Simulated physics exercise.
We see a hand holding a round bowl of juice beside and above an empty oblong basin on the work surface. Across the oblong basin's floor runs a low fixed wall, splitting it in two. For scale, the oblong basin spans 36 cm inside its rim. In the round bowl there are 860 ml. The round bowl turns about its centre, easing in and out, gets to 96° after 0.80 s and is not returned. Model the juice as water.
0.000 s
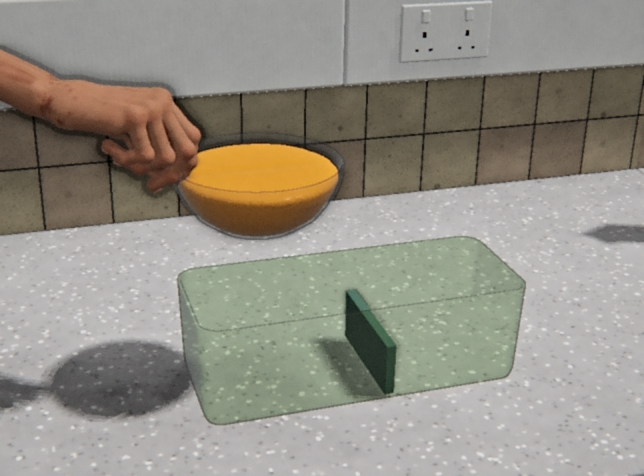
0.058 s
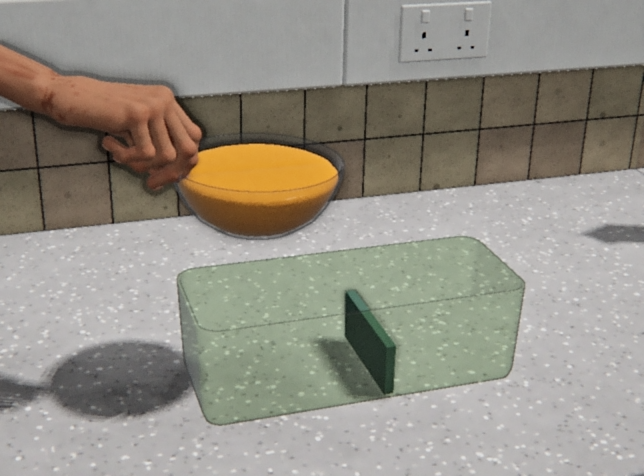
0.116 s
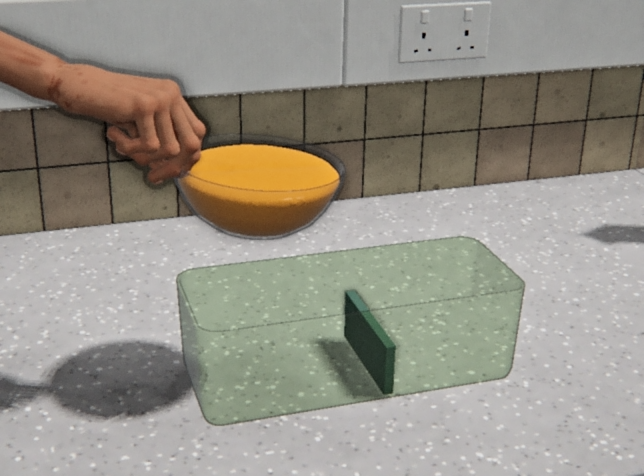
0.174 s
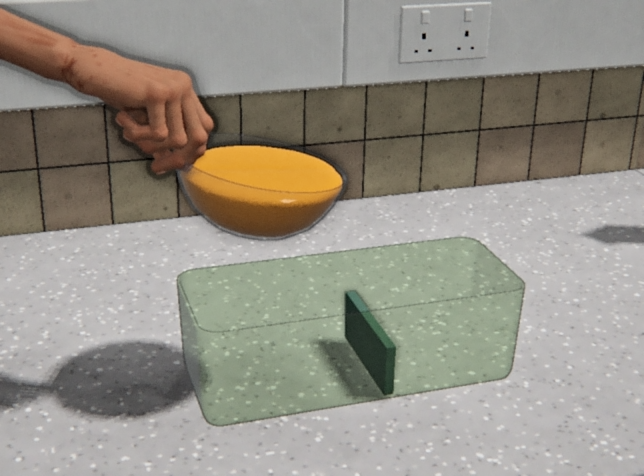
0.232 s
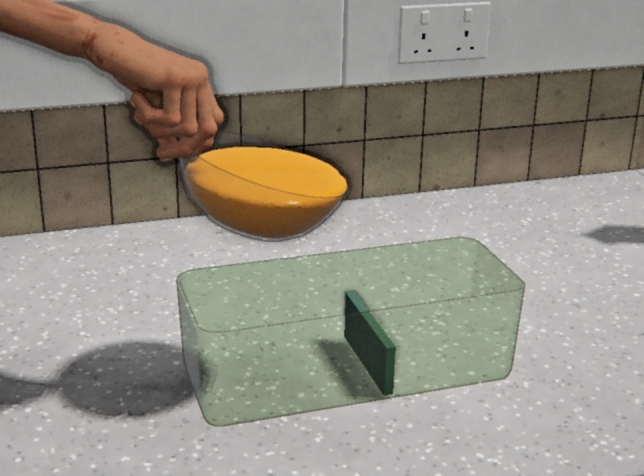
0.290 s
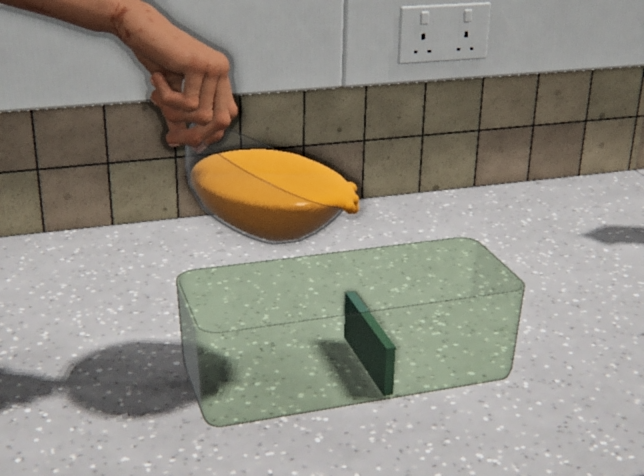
The clip shows a hand holding a round bowl of orange juice above an empty, clear green oblong basin with a dark green dividing wall; the hand gradually tilts the bowl rightward, and juice begins to come over its right rim.
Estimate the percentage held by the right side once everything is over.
I would say 55 per cent.
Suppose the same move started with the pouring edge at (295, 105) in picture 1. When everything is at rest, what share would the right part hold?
15 %.
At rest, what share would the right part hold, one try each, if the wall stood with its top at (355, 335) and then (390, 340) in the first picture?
I'd say 70 percent on the first go, 35 percent on the next.
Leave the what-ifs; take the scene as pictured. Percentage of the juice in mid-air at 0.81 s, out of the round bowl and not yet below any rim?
Estimated airborne part: Roughly 6 per cent.
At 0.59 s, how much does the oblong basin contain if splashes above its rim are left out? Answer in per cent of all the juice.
Roughly 58 percent of it.
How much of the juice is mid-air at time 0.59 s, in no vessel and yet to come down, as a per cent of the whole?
Share: Roughly 28 per cent.
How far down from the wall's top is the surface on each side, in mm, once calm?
On the left it's about 48 mm; on the right, about 36 mm.
After 0.59 s the tilt is 81° and 14 per cent is still to pour, 12 is left of the wall and 45 right of it.
After 0.81 s the tilt is 96° and 0 per cent is still to pour, 39 is left of the wall and 52 right of it.
After 1.05 s the tilt is 96° and 0 per cent is still to pour, 40 is left of the wall and 55 right of it.
After 1.30 s the tilt is 96° and 0 per cent is still to pour, 40 is left of the wall and 55 right of it.
In the end 40 per cent lies left of the wall, 55 right of it and 4 outside.
